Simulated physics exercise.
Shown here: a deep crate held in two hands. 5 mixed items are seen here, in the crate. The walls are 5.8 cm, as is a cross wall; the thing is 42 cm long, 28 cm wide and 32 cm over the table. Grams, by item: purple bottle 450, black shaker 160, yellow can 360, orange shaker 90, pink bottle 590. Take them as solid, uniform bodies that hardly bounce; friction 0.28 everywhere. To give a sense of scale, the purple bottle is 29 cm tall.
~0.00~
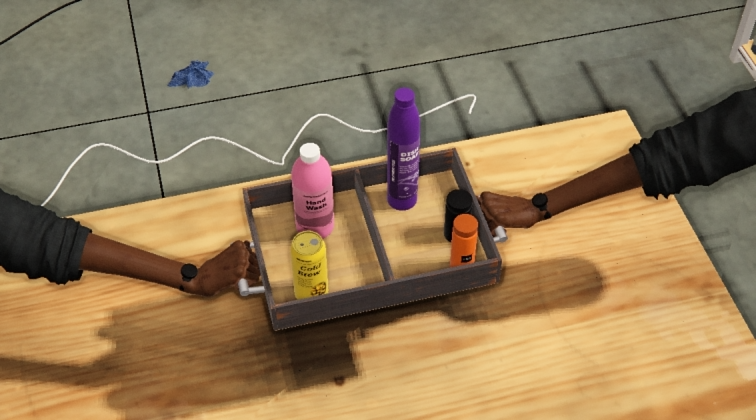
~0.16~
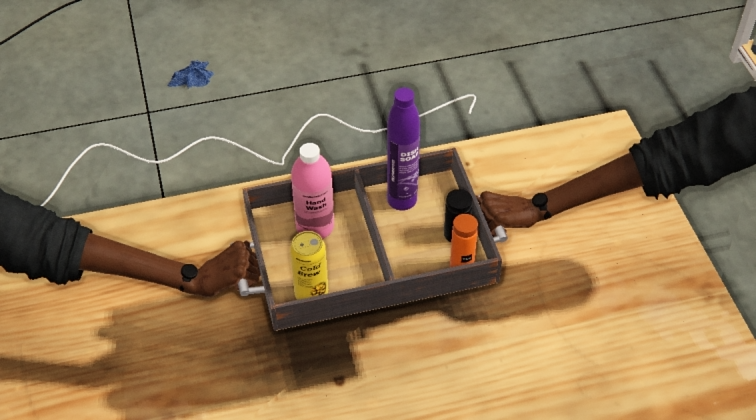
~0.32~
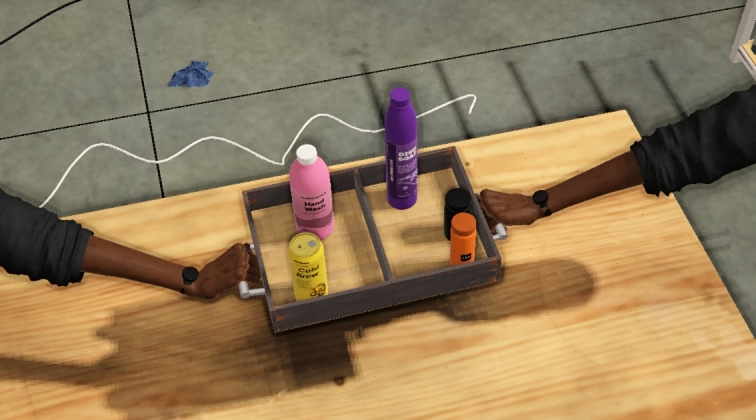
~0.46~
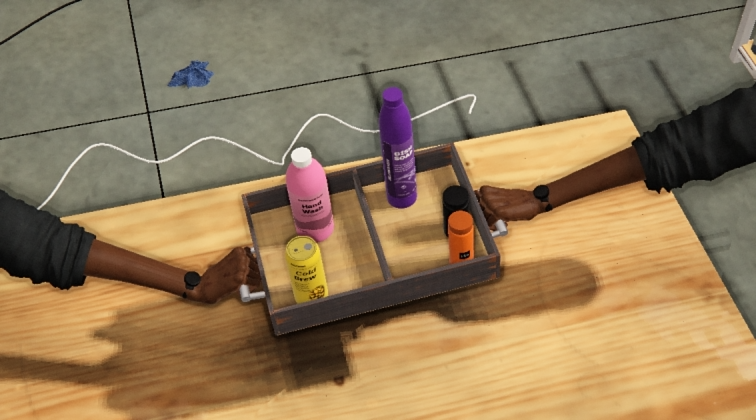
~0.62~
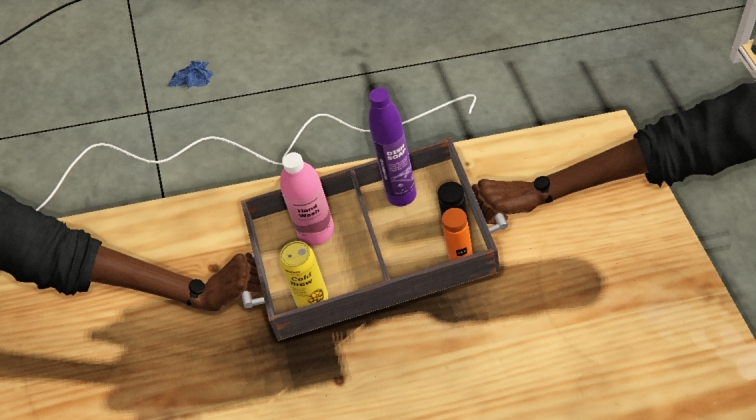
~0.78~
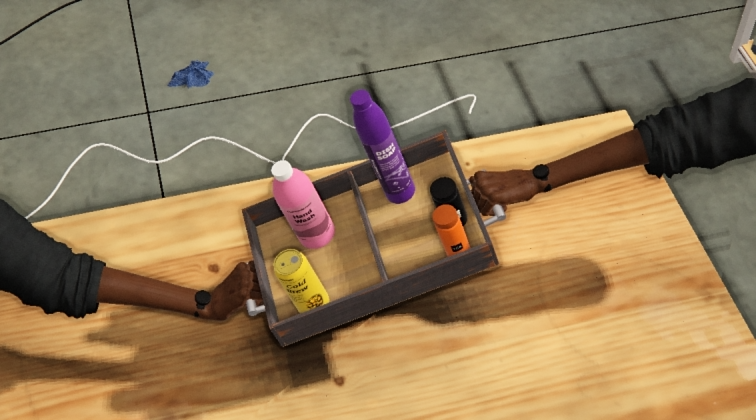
We see two hands holding a divided crate of bottles, a yellow can and shakers above a wooden table, level at first; then the hands gradually tilt it left side down, and the items lean left with it.
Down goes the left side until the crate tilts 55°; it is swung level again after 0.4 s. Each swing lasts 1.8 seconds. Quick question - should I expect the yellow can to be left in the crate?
Yes, it will be.
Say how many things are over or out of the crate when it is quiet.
Count: 2.
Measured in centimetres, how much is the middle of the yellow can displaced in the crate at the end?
I'd say about 4 cm between start and finish.
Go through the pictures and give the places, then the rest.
In the first picture, crate level; yellow can (310, 270); purple bottle (403, 150).
In the second picture, crate level; orange shaker (464, 246); pink bottle (312, 190).
In the third picture, tip 2°, left side down; purple bottle (401, 149); black shaker (457, 215).
In the fourth picture, tip 4°, left side down; orange shaker (461, 242); pink bottle (308, 193).
In the fifth picture, tip 9°, left side down; purple bottle (391, 148); black shaker (454, 209).
In the sixth picture, tip 16°, left side down; yellow can (302, 285); orange shaker (452, 235).
After 1.18 s, tip 37°, left side down; yellow can 5° off its base near (283, 315); purple bottle 58° off its base; pink bottle 5° off its base.
After 1.58 s, tip 52°, left side down; purple bottle and pink bottle now out of the crate; yellow can 5° off its base near (293, 327); orange shaker 7° off its base.
After 2.88 s, tip 44°, left side down; yellow can 5° off its base near (287, 321); orange shaker 7° off its base; black shaker moved 13 cm.
After 3.48 s, tip 13°, left side down; yellow can 3° off its base near (280, 289); orange shaker 7° off its base; black shaker moved 13 cm.
In the end (4.5 s), out of the crate, purple bottle and pink bottle; not toppled but over 5 cm from the start, black shaker and orange shaker; the last one under 5 cm from the start. In the last view, yellow can near (287, 275).
